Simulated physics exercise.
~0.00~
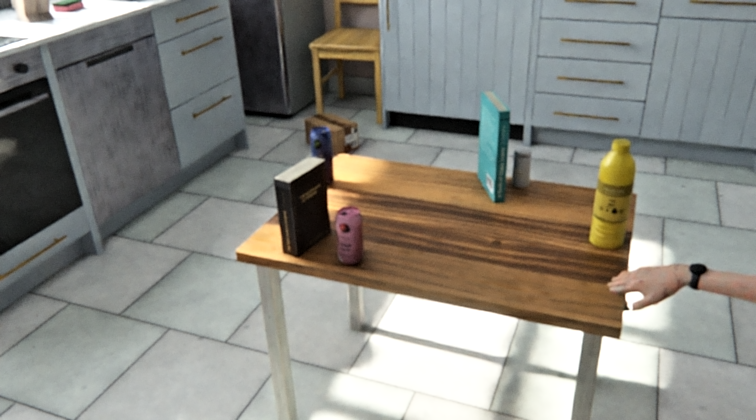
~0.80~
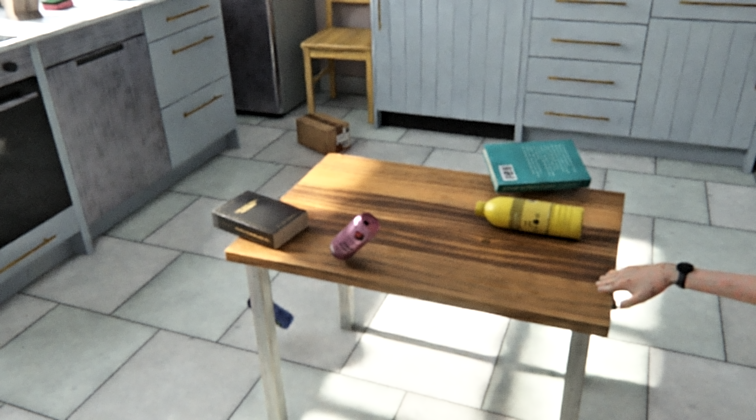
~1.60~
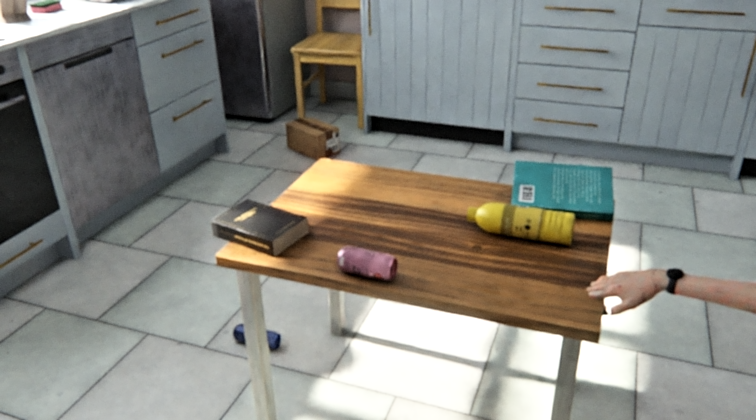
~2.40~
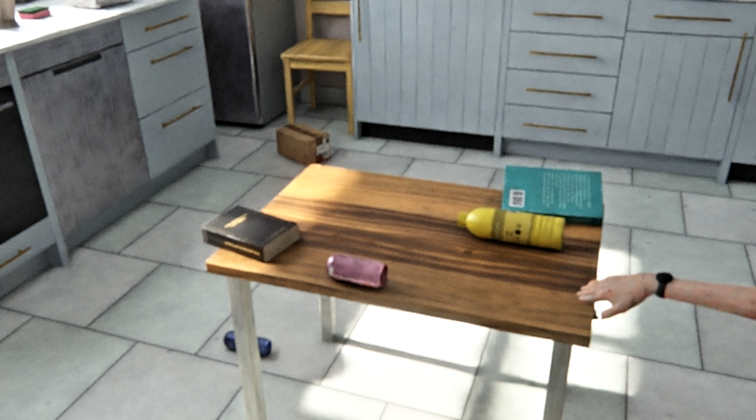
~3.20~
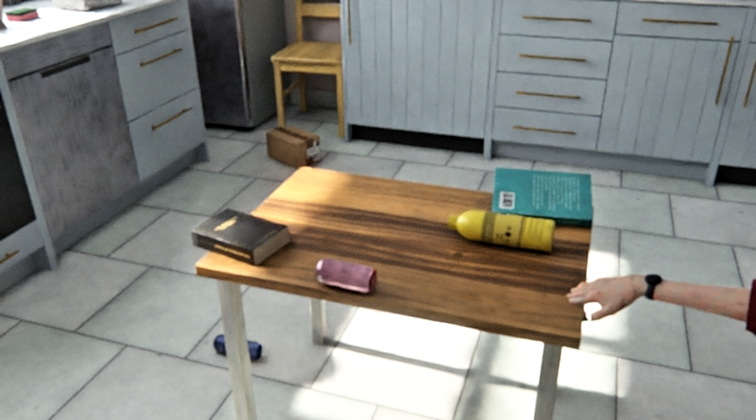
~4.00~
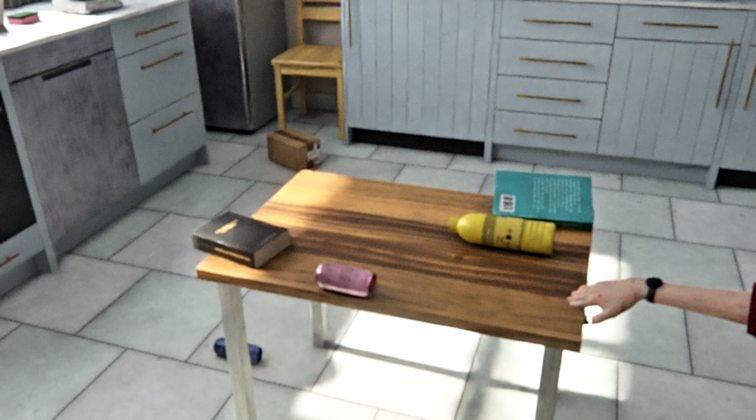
A hand at a wooden table's edge as books, bottle and cans topple, the blue can ending on the floor.
